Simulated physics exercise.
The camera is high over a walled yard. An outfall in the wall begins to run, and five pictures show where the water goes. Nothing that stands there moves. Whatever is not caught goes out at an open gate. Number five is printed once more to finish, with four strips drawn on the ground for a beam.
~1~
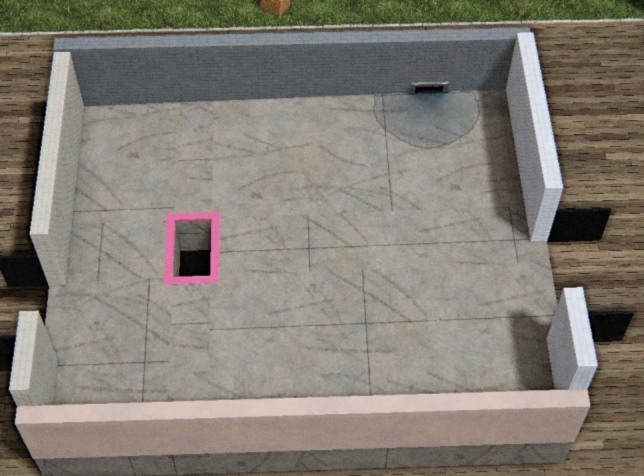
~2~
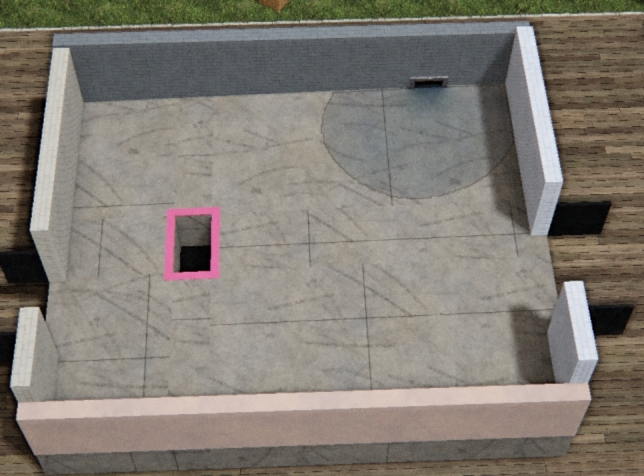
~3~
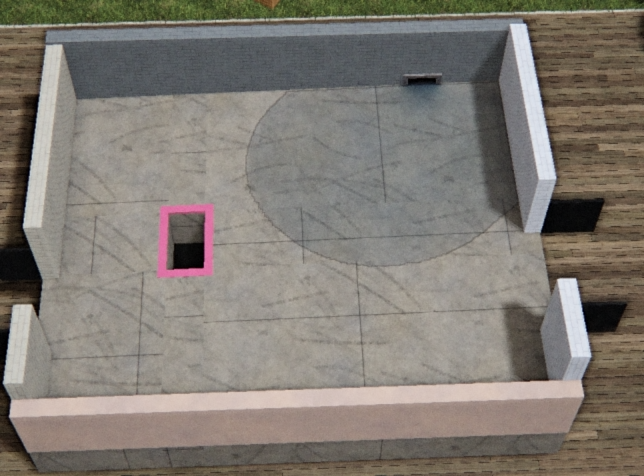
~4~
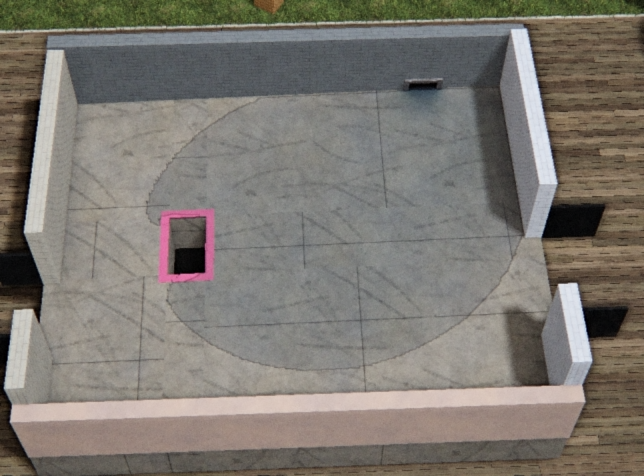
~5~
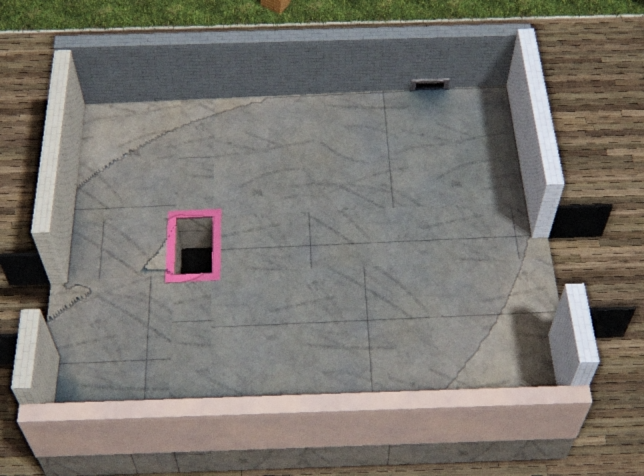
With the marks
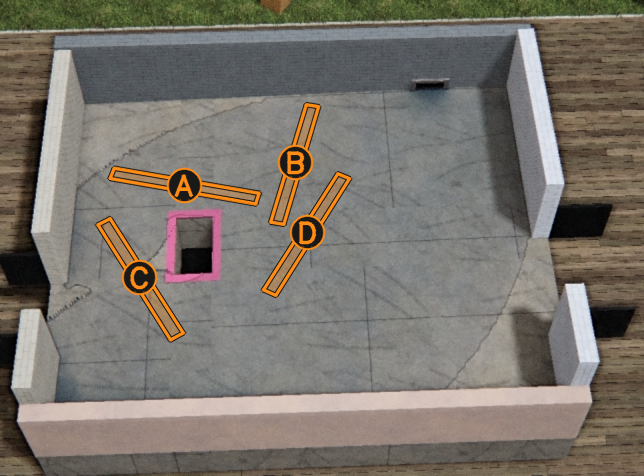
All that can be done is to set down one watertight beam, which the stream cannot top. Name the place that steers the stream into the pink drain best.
The best position is C.
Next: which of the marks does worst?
Here it is position B.
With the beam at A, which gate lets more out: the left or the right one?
The left one.
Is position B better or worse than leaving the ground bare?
Worse.
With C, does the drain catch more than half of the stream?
No, it does not.
On the marked copy, A from (112, 173) to (257, 198); B from (277, 223) to (312, 105); C from (104, 221) to (176, 336); D from (269, 292) to (343, 176).
For position A, about 18 % of the stream goes into the pink drain, about 82 % out by the gates.
For position B, about 9 % of the stream goes into the pink drain, about 90 % out by the gates.
For position C, about 32 % of the stream goes into the pink drain, about 68 % out by the gates.
For position D, about 18 % of the stream goes into the pink drain, about 82 % out by the gates.
